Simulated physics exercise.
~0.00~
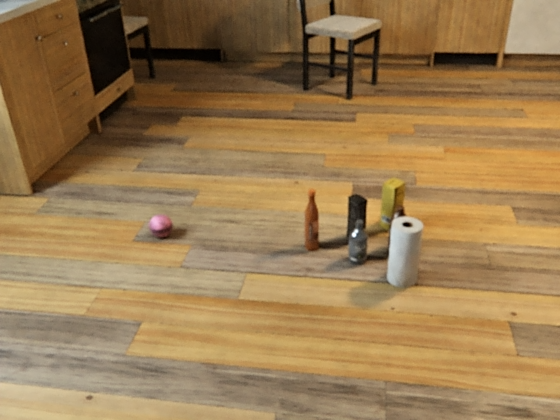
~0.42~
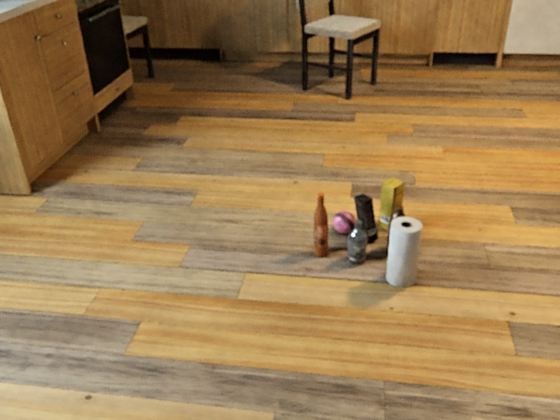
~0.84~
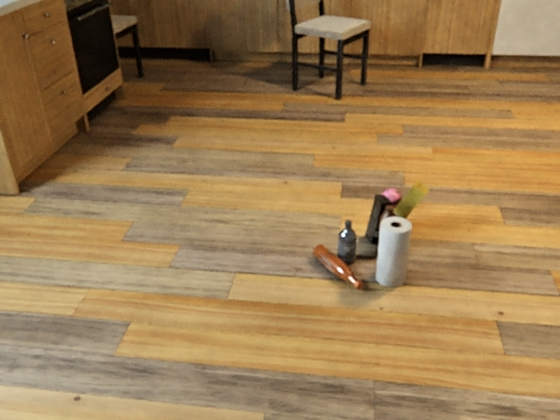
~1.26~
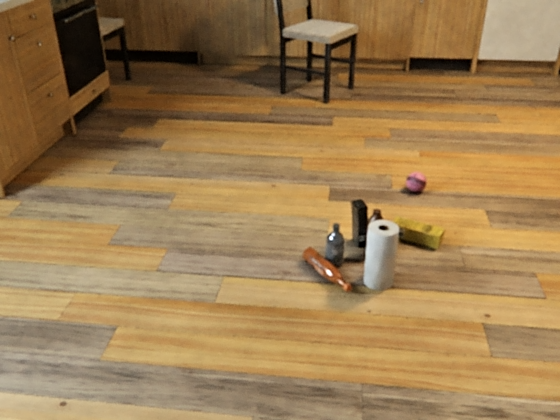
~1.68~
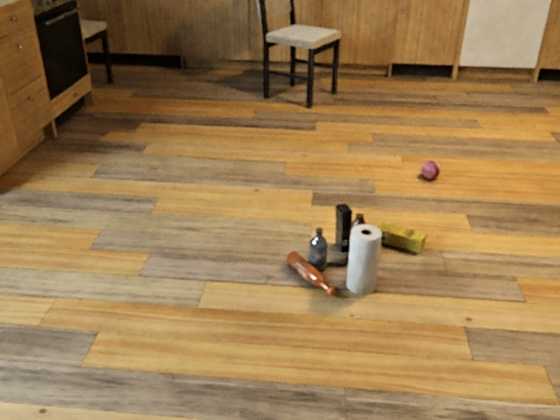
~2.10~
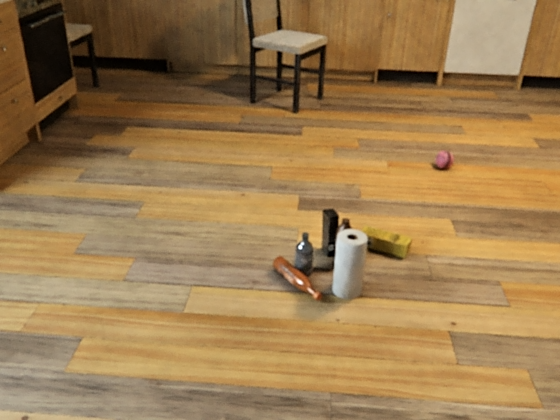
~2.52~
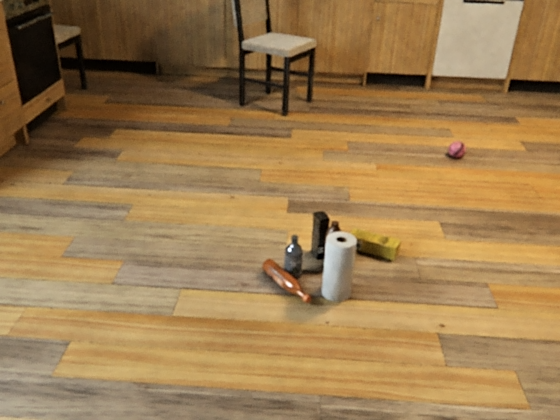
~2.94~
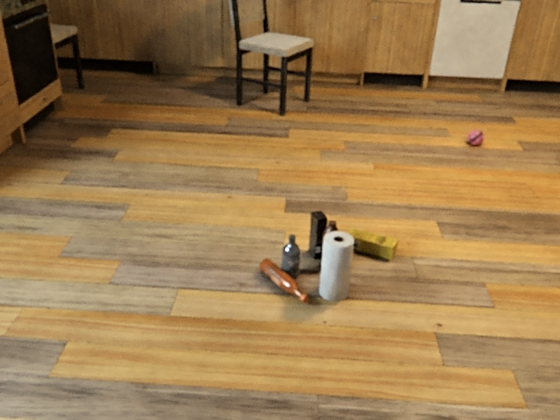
A kitchen with a plank wood floor is seen from above at an angle, with wooden cabinets, an oven at the left and a dark-framed chair at the back. Right of centre stand an orange bottle, a grey bottle, a brown bottle, a black carton, a yellow carton and a white roll. A pink ball rolls in from the left and runs into the group, jostling the orange bottle and black carton. The orange bottle topples, then the yellow carton tips over as the ball passes. The view pans slightly right while the ball rolls away toward the right. Finally the orange bottle and yellow carton lie on the floor, the black carton stands shifted, and the others remain upright.
